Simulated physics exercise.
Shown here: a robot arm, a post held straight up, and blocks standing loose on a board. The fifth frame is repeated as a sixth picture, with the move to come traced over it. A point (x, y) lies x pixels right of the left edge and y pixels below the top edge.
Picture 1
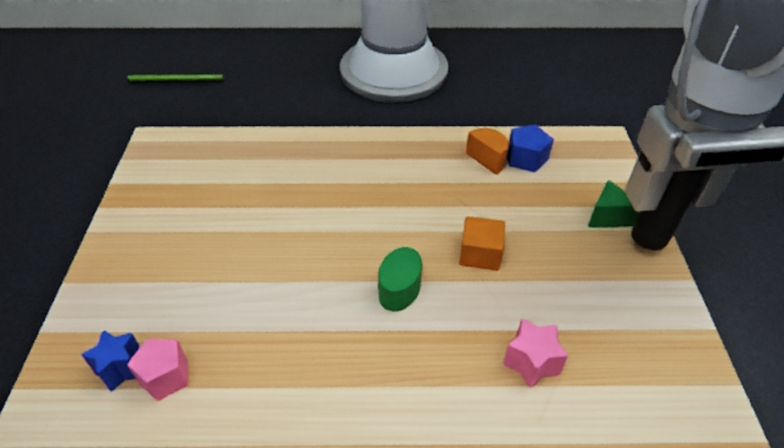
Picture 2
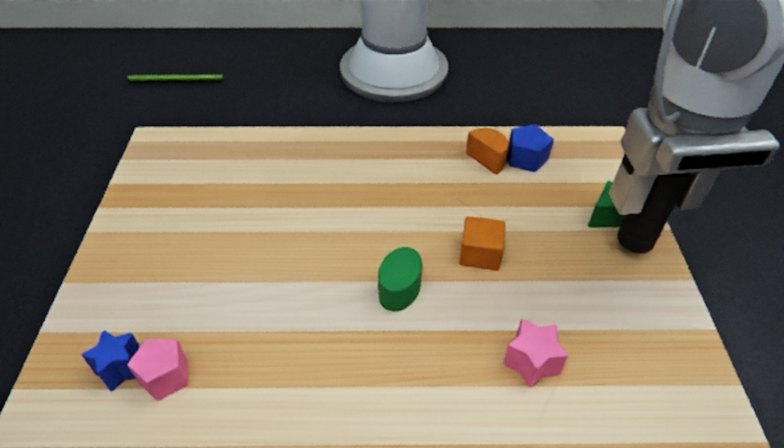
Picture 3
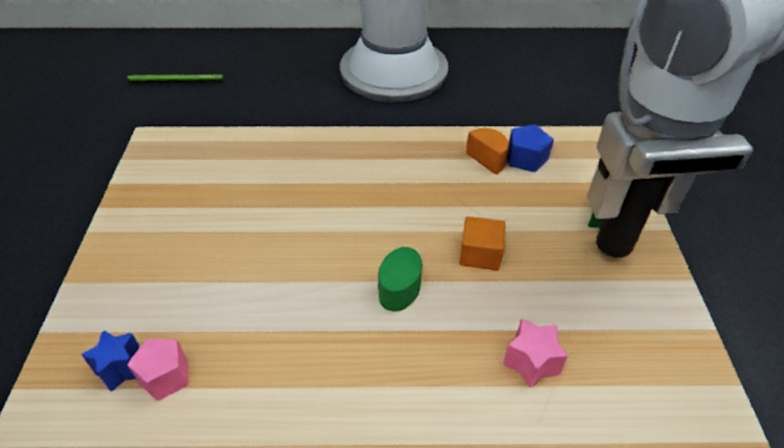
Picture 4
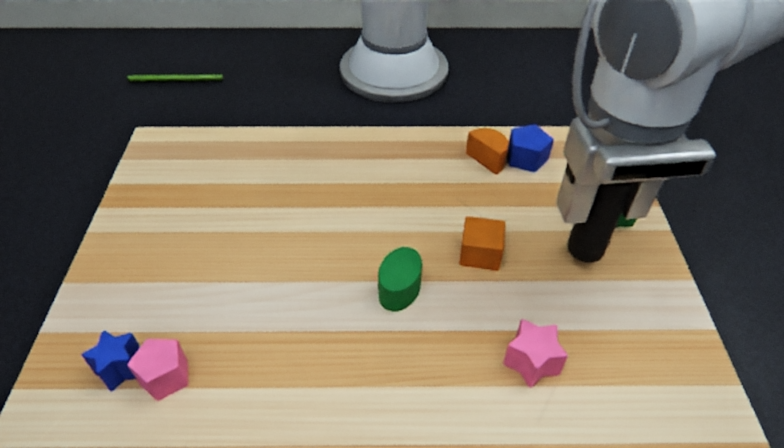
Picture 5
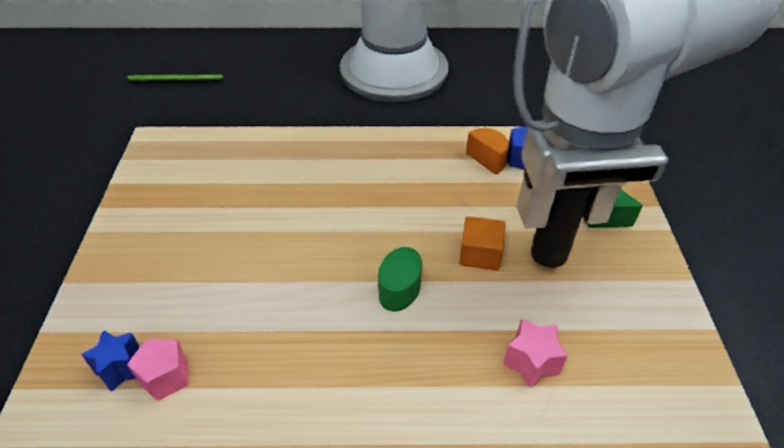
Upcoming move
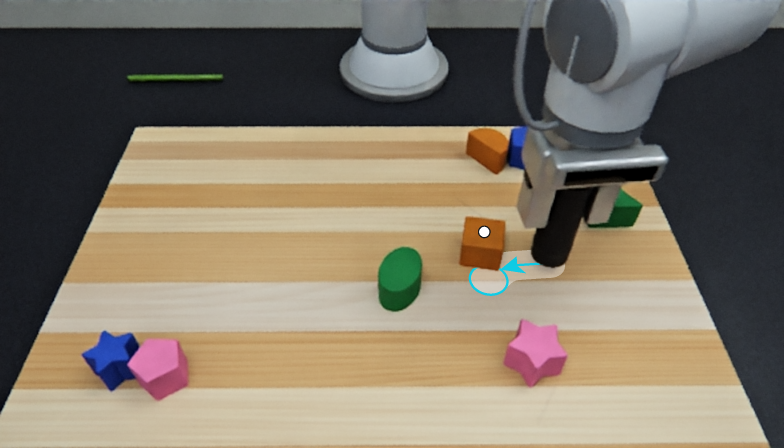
A robot arm holding a black post upright slid it steadily left across the wooden board, passing in front of the green triangular block and nearing the orange square one, while all the scattered blocks stayed still.
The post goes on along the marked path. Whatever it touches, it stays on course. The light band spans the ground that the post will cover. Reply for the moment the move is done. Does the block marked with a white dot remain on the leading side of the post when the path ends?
No
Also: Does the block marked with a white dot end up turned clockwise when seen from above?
In short: Yes.
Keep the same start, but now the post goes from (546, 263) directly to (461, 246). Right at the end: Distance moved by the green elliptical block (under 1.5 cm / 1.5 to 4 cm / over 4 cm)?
My answer is that it shifts under 1.5 cm.
The drawn path runs from (546, 263) over (524, 265) and (503, 268) to (489, 280); the dot is on the orange four-sided block.
The first path, step by step. Halfway along, post at (516, 257); orange four-sided block at (480, 231).
At the end, post at (490, 271); green elliptical block not moved; orange four-sided block at (469, 230), turned 30° clockwise.
